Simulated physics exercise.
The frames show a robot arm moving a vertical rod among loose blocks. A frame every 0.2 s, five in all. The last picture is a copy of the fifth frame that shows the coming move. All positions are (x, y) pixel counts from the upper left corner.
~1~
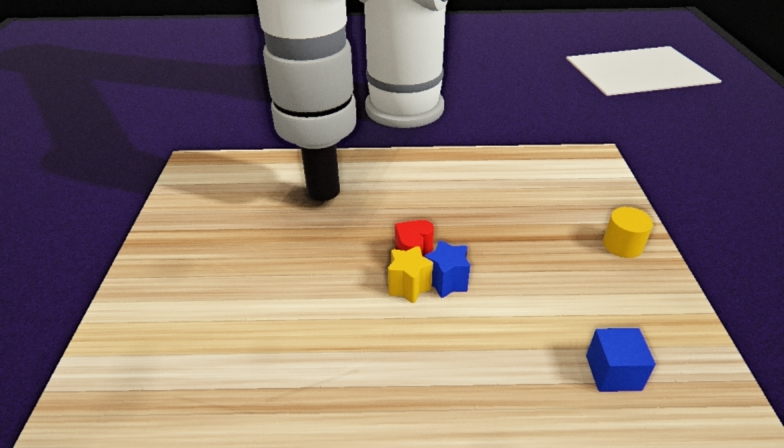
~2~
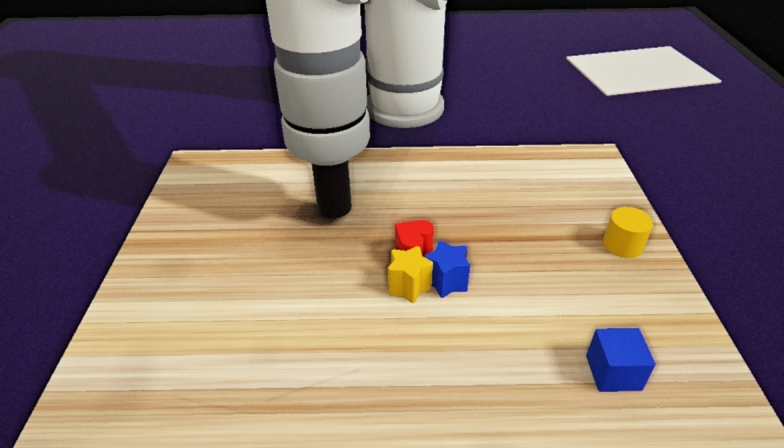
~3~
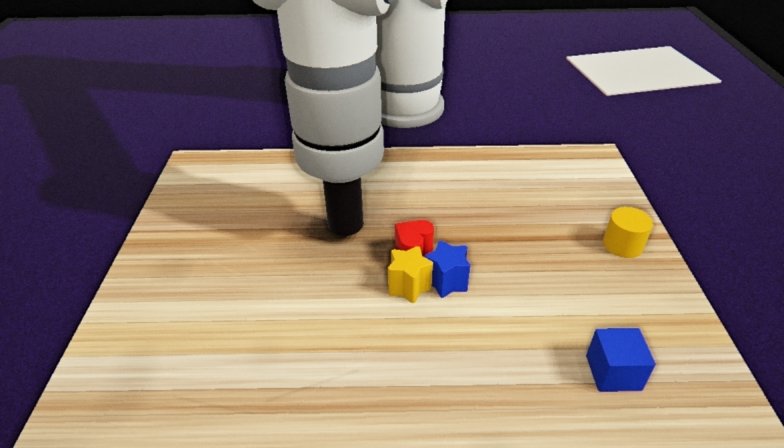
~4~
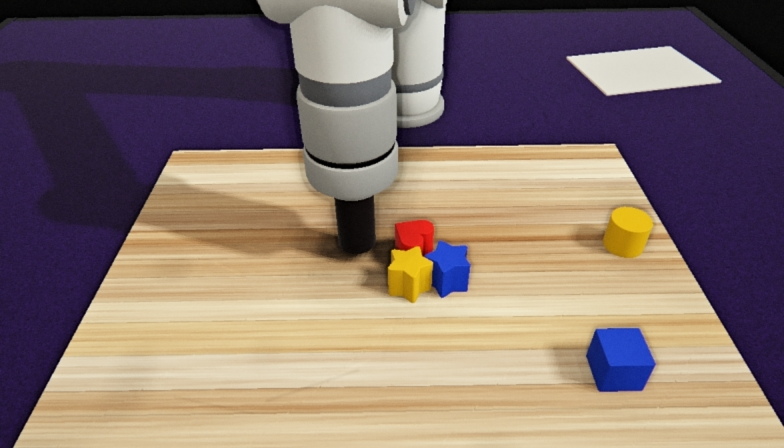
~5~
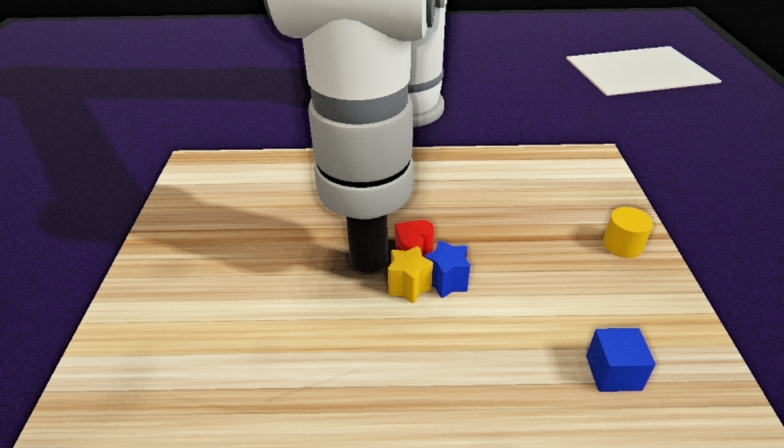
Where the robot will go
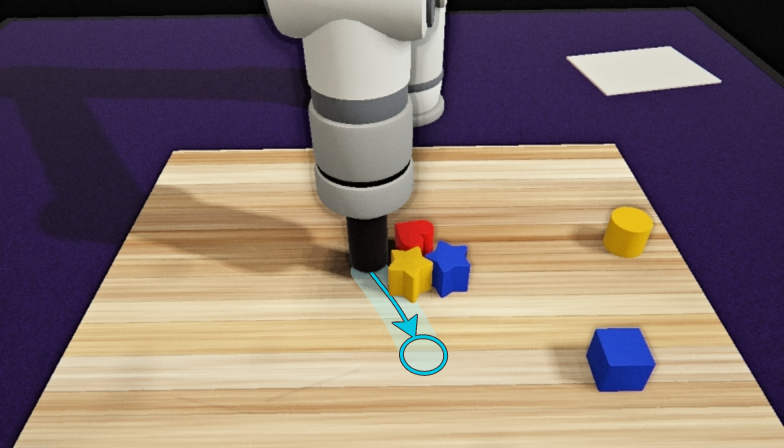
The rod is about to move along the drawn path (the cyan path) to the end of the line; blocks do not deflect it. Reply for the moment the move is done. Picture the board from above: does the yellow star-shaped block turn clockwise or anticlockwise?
It twists against the clock when seen from above.
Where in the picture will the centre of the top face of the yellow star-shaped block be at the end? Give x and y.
I'd say the yellow star-shaped block ends with its top centre at (439, 279).
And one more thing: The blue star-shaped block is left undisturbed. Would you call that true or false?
That statement is not accurate.
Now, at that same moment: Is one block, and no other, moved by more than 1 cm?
My answer is no.
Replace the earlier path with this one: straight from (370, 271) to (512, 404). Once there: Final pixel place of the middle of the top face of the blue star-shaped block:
I'd expect the centre of its top face to be at (474, 260).
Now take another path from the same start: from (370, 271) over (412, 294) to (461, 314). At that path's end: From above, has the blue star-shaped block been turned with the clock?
Answer: No.
Path on the board, from (370, 271) over (389, 295) and (407, 322) to (424, 354).
The first path, step by step. One third of the way, rod (389, 284); yellow star-shaped block (426, 270); blue star-shaped block (460, 257), turned 20° anticlockwise.
Two thirds of the way, rod (407, 312); yellow star-shaped block (439, 279), turned 40° anticlockwise; blue star-shaped block (464, 257), turned 30° anticlockwise.
At the end, rod (424, 343); yellow star-shaped block (439, 279), turned 40° anticlockwise; red heart block in place; blue star-shaped block (464, 257), turned 30° anticlockwise.
